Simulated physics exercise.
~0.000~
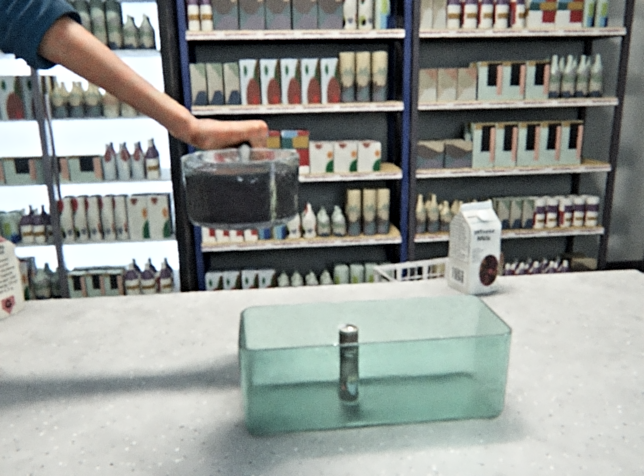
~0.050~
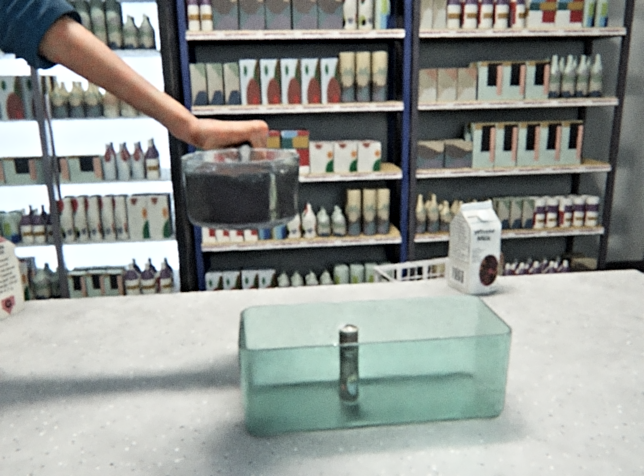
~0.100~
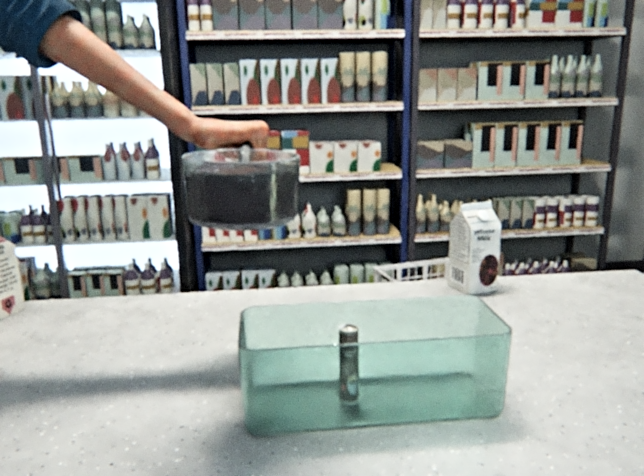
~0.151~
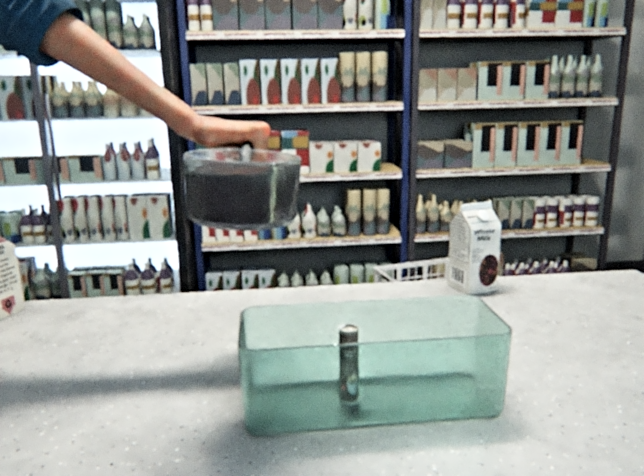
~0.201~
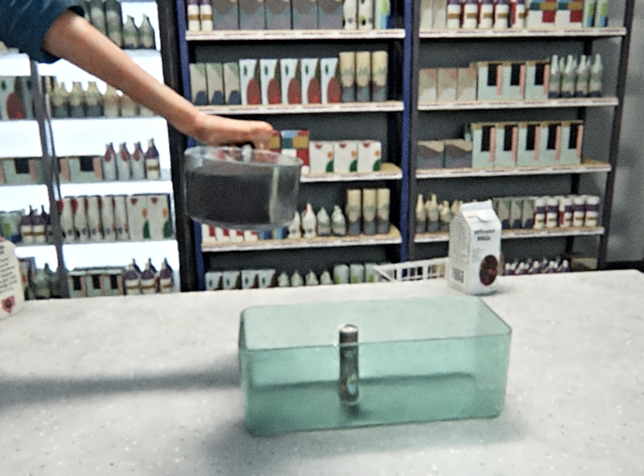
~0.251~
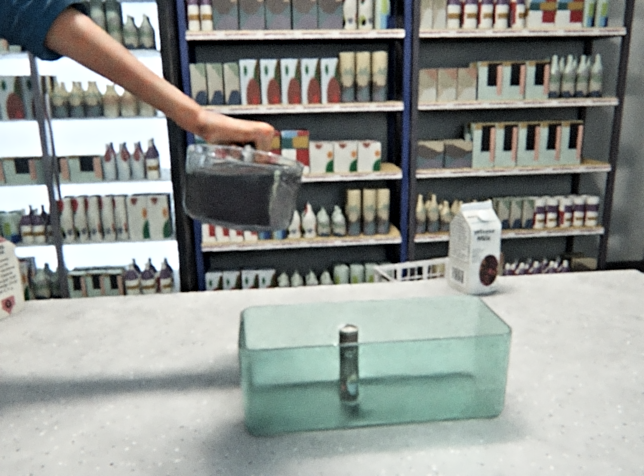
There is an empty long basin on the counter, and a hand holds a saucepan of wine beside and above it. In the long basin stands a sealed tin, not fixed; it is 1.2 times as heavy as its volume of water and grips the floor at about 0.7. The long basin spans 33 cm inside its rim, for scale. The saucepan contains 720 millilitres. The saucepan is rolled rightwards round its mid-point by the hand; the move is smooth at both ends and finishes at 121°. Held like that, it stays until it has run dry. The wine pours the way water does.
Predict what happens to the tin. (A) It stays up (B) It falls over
A, it stays up.
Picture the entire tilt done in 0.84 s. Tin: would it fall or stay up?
Result: Tin tipped over.
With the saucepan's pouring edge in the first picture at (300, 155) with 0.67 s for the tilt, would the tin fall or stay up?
Result: Tin tipped over.
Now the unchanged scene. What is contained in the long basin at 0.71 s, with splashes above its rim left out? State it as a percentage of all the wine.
I'd estimate some 12 percent of the liquid.
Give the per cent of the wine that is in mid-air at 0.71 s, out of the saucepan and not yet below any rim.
34 per cent.
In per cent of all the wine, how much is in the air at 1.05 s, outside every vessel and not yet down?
Estimate: Around 12 per cent.
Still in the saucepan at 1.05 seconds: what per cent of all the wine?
5 %.
Then, 0.71 s in, the tilt is 70° and 54 per cent is still to pour; the tin stands where it began.
Then, 1.05 s in, the tilt is 111° and 5 per cent is still to pour; the tin stands where it began.
Then, 1.40 s in, the tilt is 121° and 0 per cent is still to pour; the tin stands where it began.
Then, 1.79 s in, the tilt is 121° and 0 per cent is still to pour; the tin stands where it began.
Finally, the tin stands where it began.
